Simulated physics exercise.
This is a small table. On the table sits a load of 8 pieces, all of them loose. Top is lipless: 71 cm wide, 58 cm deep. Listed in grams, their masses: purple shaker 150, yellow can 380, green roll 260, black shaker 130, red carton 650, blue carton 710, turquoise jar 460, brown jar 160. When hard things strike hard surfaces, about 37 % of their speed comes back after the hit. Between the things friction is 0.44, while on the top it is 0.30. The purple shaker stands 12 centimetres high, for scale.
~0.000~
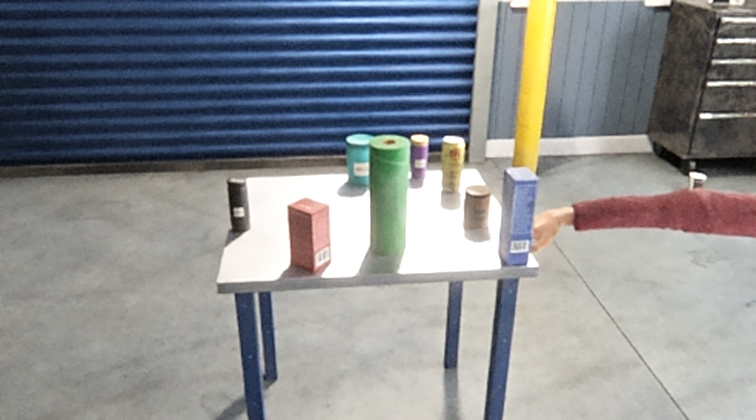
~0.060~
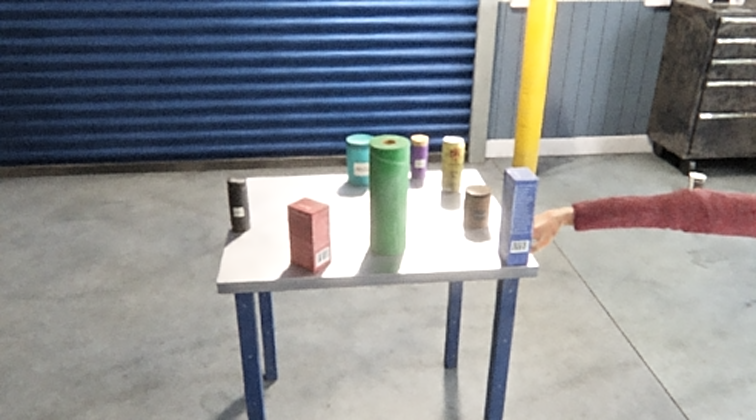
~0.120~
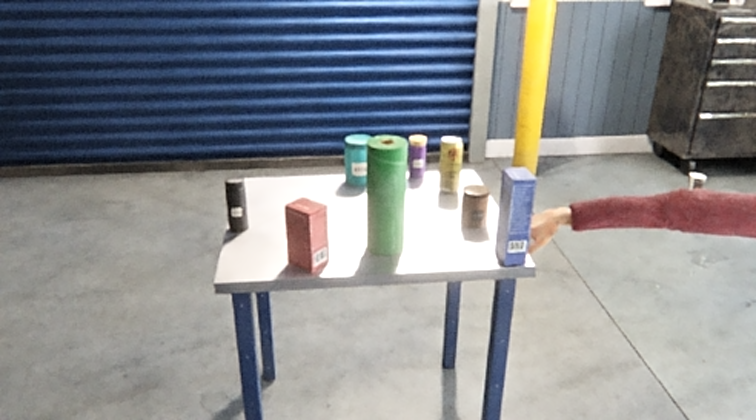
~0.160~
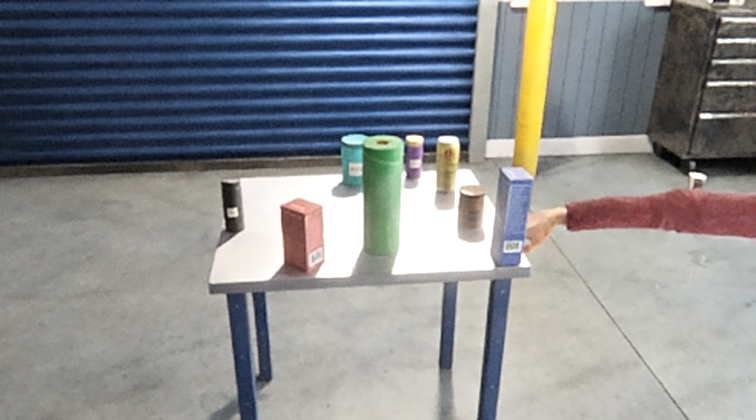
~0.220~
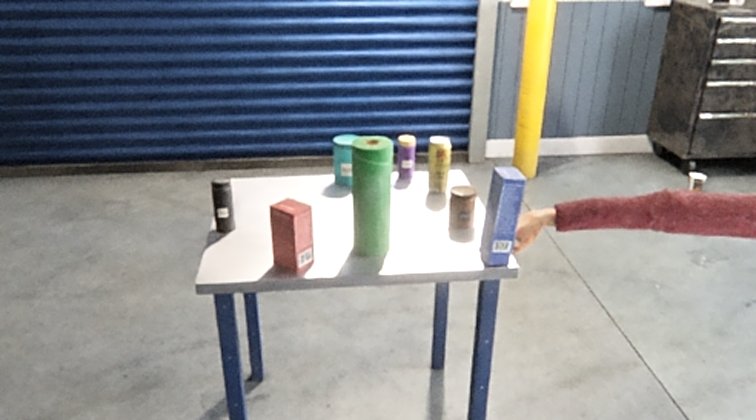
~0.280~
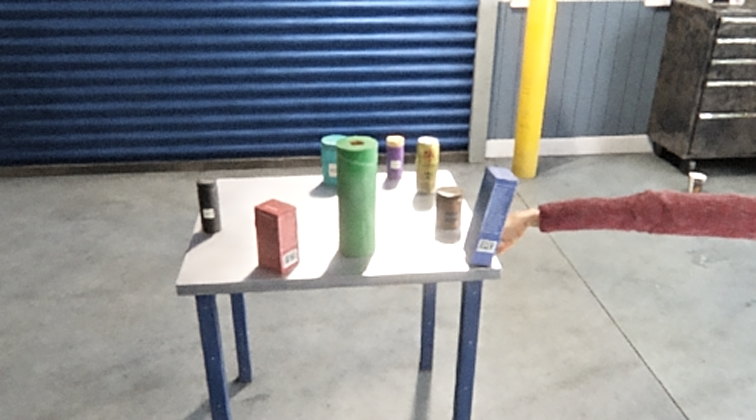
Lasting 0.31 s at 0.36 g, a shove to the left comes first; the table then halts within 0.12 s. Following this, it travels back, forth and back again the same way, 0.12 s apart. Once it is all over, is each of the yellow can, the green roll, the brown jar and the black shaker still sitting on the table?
The yellow can is going to keep to the table. The green roll is going to keep to the table. The brown jar is going to keep to the table. The black shaker is going to part company with the table.
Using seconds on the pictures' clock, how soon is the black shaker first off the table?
At around 0.6 seconds on the pictures' clock.
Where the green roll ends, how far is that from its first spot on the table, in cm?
It ends up around 15 cm from its start.
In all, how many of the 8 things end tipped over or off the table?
That makes 2.
After 0.68 s, table shifted 23 cm; black shaker and blue carton now off the table; green roll slid 8 cm near (252, 202); brown jar slid 7 cm near (356, 211).
After 1.08 s, green roll slid 14 cm near (326, 199); brown jar slid 14 cm near (421, 208); yellow can slid 14 cm near (403, 167).
After 1.48 s, table shifted 17 cm; brown jar slid 5 cm near (389, 210); green roll slid 5 cm near (290, 200); yellow can slid 4 cm near (375, 168).
After 1.98 s, table shifted 12 cm; green roll slid 19 cm near (250, 202); brown jar slid 16 cm near (366, 211); yellow can slid 18 cm near (345, 169).
At rest (2.8 s), off the table, black shaker and blue carton; not toppled but over 5 cm from the start, purple shaker, yellow can, green roll, red carton, turquoise jar and brown jar. In the last view, yellow can near (405, 167), green roll near (324, 199).
